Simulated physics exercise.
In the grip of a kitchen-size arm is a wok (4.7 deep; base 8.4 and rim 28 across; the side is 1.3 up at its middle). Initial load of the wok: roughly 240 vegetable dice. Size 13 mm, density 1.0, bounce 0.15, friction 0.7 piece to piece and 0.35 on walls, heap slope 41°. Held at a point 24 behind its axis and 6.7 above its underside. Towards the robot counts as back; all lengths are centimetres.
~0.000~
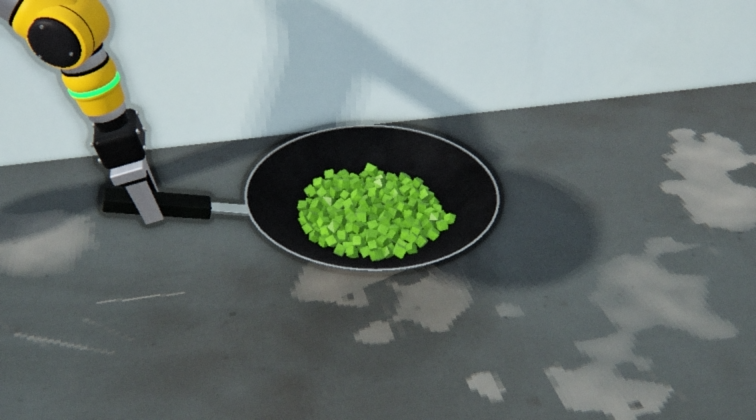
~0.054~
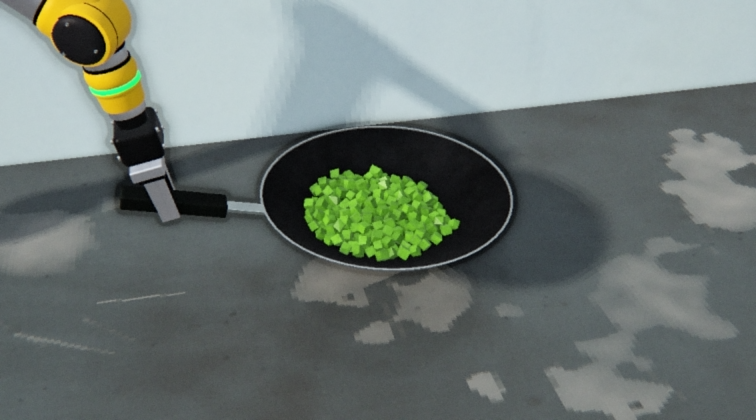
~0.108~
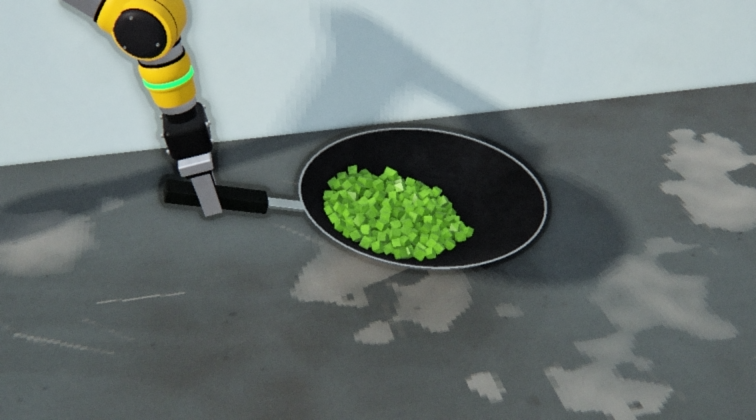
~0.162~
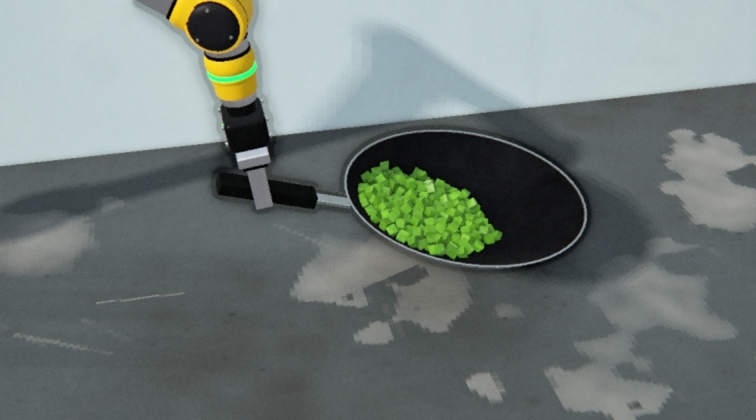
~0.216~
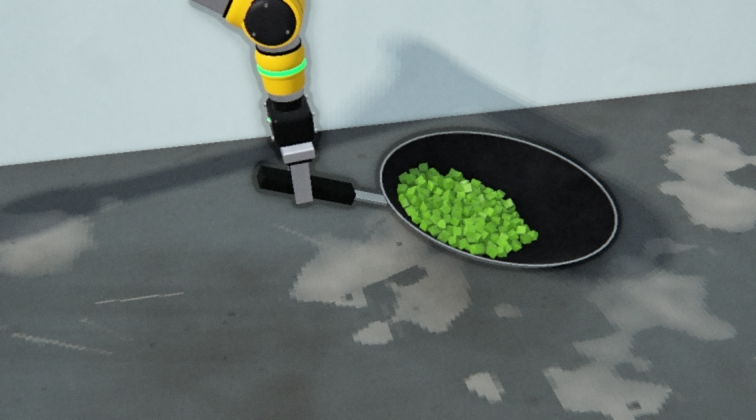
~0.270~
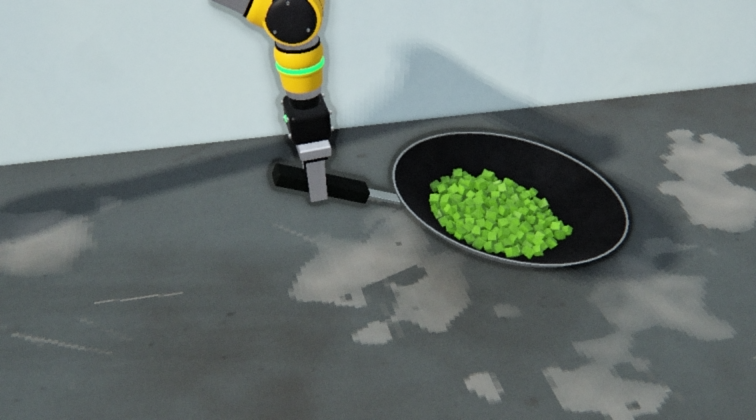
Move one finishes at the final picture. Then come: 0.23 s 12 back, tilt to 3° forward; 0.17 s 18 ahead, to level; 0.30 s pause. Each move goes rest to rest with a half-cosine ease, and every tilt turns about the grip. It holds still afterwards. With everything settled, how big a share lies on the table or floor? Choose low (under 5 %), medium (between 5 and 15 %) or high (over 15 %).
High.
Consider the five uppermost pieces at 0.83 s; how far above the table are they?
Height: Around 14 cm.
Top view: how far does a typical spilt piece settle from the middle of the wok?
Close to 6 cm from the centre.
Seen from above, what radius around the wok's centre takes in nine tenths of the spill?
That's near 15 cm.
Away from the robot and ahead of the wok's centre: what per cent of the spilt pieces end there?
That share is close to 40 percent.
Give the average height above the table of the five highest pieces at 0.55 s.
I'd put it close to 14 cm.
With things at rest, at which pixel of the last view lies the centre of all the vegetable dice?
Close to the pixel (539, 193).
By 0.55 s, tilted 2° forward, highest piece 14 above the table; 173 in the wok, 66 in flight or on a rim.
By 0.83 s, level, highest piece 15 above the table; 172 in the wok, 66 on the table or floor, 1 in flight or on a rim.
By 1.17 s, level, highest piece 14 above the table; 172 in the wok, 67 on the table or floor.
By 2.22 s, level, highest piece 14 above the table; 172 in the wok, 67 on the table or floor.
Final count, 172 in the wok, 67 on the table or floor. That is 28 % on the table or floor.
